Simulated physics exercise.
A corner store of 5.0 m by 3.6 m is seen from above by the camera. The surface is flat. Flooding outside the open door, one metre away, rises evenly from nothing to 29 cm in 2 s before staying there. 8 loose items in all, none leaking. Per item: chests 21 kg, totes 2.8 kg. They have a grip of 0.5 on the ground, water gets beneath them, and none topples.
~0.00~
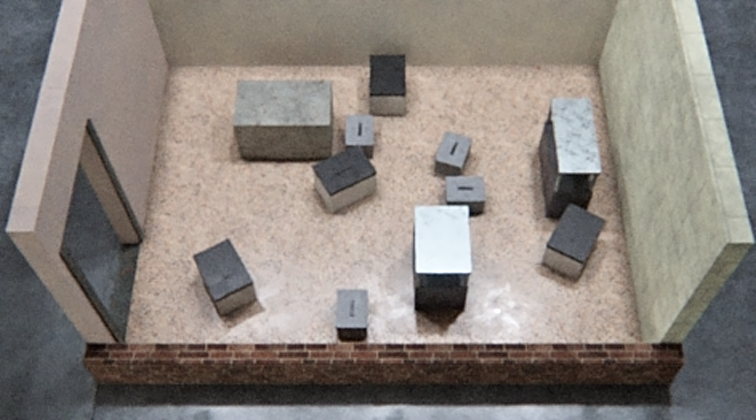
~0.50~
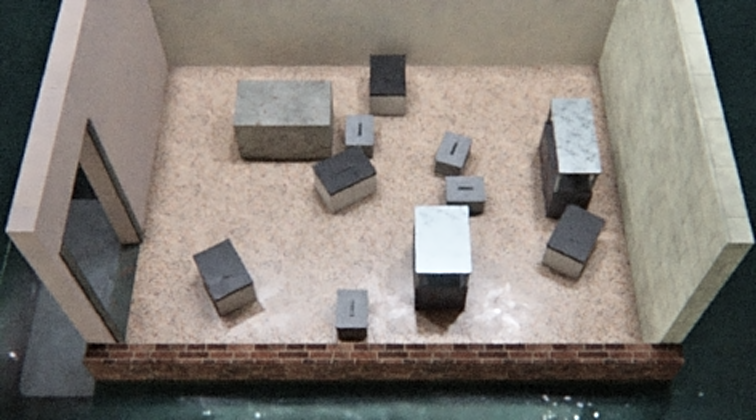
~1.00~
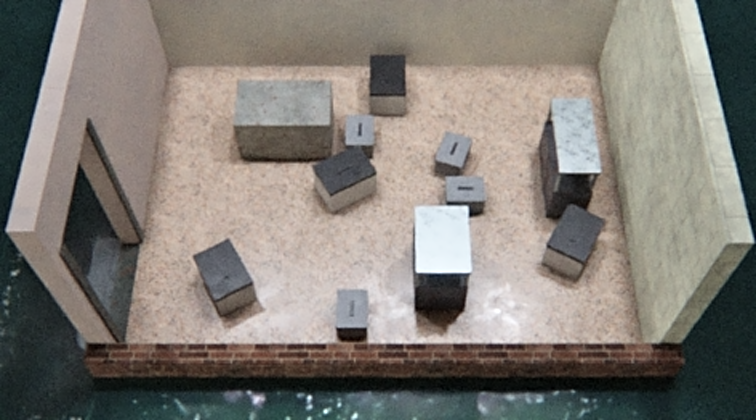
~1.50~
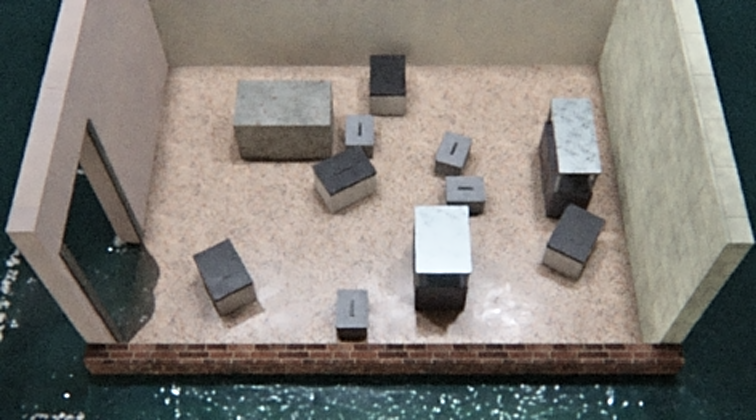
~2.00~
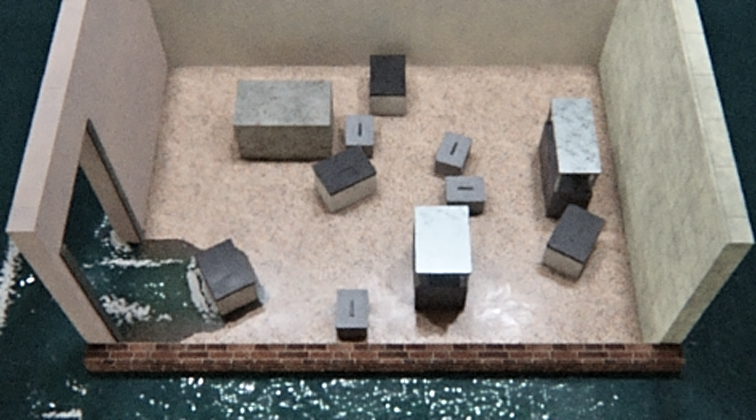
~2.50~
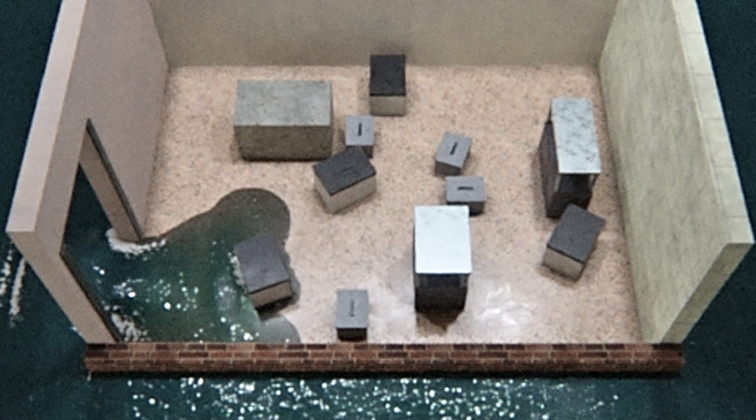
At first, dark-topped chests, small grey boxes and larger blocks stand on the dry speckled floor of a walled room while dark water spreads outside. Water then enters through the left doorway and spreads across the nearby floor, shifting the closest chest to the right while the other items stay still.
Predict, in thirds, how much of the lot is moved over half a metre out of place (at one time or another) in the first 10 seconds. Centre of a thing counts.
The fraction shifted will be in the top third.
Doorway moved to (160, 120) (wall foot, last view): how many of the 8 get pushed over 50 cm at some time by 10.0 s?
Result: 6 of them.
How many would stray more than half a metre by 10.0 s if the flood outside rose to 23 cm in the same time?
You'd get 6 in that case.
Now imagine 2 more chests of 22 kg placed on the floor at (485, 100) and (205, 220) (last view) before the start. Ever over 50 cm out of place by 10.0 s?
So the first ends up beyond that distance while the second ends up within that distance.
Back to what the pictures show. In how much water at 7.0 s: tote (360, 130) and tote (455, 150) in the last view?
6 and 10 cm.
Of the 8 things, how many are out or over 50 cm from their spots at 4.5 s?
The number I get is 4.
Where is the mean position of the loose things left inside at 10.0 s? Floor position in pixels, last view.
They're centred close to (456, 169).
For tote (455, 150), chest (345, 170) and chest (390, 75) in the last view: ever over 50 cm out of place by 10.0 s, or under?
Order as asked - a bigger shift, a bigger shift, a smaller shift.
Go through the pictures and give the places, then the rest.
In the first frame, a chest at (222, 268) rests on the ground; a chest at (344, 169) rests on the ground; water covers 0.0 m2; 0 of 8 have shifted.
In the second frame, a chest at (222, 268), on the bottom; a chest at (344, 169), on the bottom; water covers 0.0 m2; 0 of 8 have shifted.
In the third frame, a chest at (222, 268), on the bottom; a chest at (344, 169) rests on the ground; water covers 0.0 m2; 0 of 8 have shifted.
In the fourth frame, a chest at (222, 268), on the bottom; a chest at (344, 169), on the bottom; 0.1 m2 under water; 0 of 8 have shifted.
In the fifth frame, a chest at (223, 268) rests on the ground; a chest at (344, 169), on the bottom; 0.8 m2 under water; 0 of 8 have shifted.
In the sixth frame, a chest at (261, 262), on the bottom, 37 cm from its start; a chest at (344, 169) rests on the ground; water covers 2.3 m2; 1 of 8 have shifted.
After 3.5 s 1 of 8 are over 50 cm from their spots; 0 afloat.
After 4.5 s 4 of 8 are over 50 cm from their spots; 1 afloat.
After 7.0 s 5 of 8 are over 50 cm from their spots; 4 afloat.
After 10.0 s 6 of 8 are over 50 cm from their spots, and 7 have been at some point; 8 afloat.
